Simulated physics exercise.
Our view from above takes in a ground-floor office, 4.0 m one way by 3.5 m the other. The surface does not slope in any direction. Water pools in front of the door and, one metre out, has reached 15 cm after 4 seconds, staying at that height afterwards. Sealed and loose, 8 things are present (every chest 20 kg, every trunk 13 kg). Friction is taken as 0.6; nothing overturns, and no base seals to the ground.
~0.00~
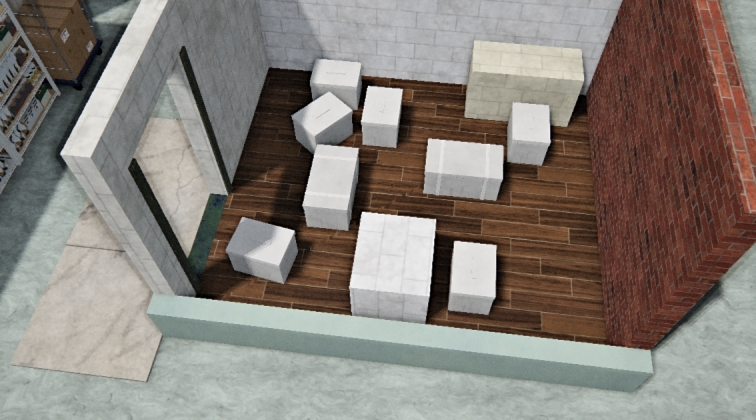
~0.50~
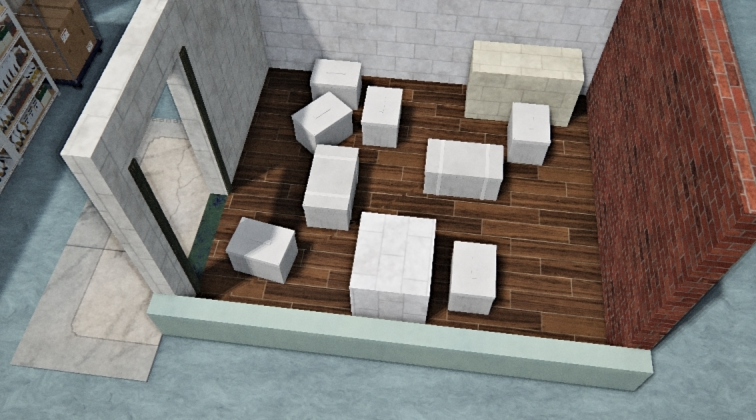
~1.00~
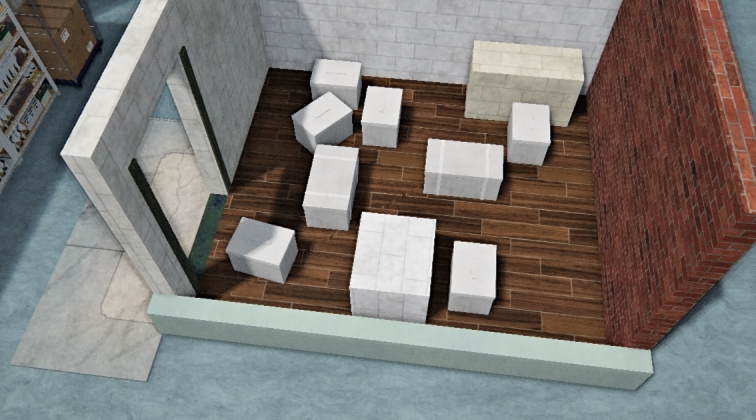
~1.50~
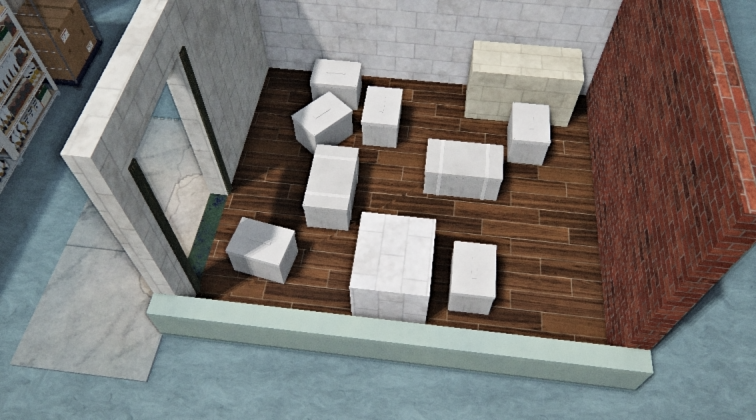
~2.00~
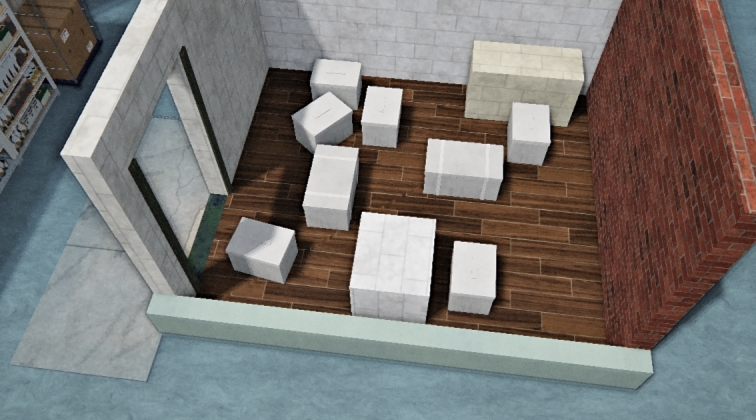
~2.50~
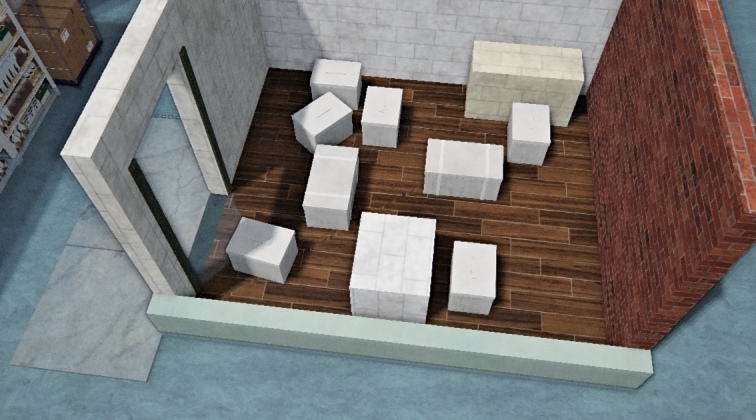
White blocks sitting still on a dark wood floor in a roofless room, with subtle colour changes around the doorway at left.
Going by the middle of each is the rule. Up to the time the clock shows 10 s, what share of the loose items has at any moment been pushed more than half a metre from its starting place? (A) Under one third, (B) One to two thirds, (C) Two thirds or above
(A) Under one third.
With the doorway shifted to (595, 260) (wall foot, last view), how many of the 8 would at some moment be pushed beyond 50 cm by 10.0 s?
Then 2 of them would.
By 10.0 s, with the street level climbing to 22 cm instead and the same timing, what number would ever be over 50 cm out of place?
Then it comes to 3.
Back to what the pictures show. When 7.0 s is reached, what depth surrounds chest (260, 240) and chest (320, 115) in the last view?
I'd put it at 7 cm and 4 cm respectively.
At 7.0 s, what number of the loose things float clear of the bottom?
Total: 0.
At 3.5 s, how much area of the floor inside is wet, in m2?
The covered patch comes to about 1.0 m2.
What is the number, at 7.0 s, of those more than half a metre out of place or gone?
By that point, 1.
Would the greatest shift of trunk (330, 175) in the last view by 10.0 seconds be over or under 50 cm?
Result: Exceeded.
After 3.5 s 0 of 8 are over 50 cm from their spots; 0 afloat.
After 4.5 s 0 of 8 are over 50 cm from their spots; 0 afloat.
After 7.0 s 1 of 8 are over 50 cm from their spots; 0 afloat.
After 10.0 s 1 of 8 are over 50 cm from their spots, and 1 have been at some point; 0 afloat.
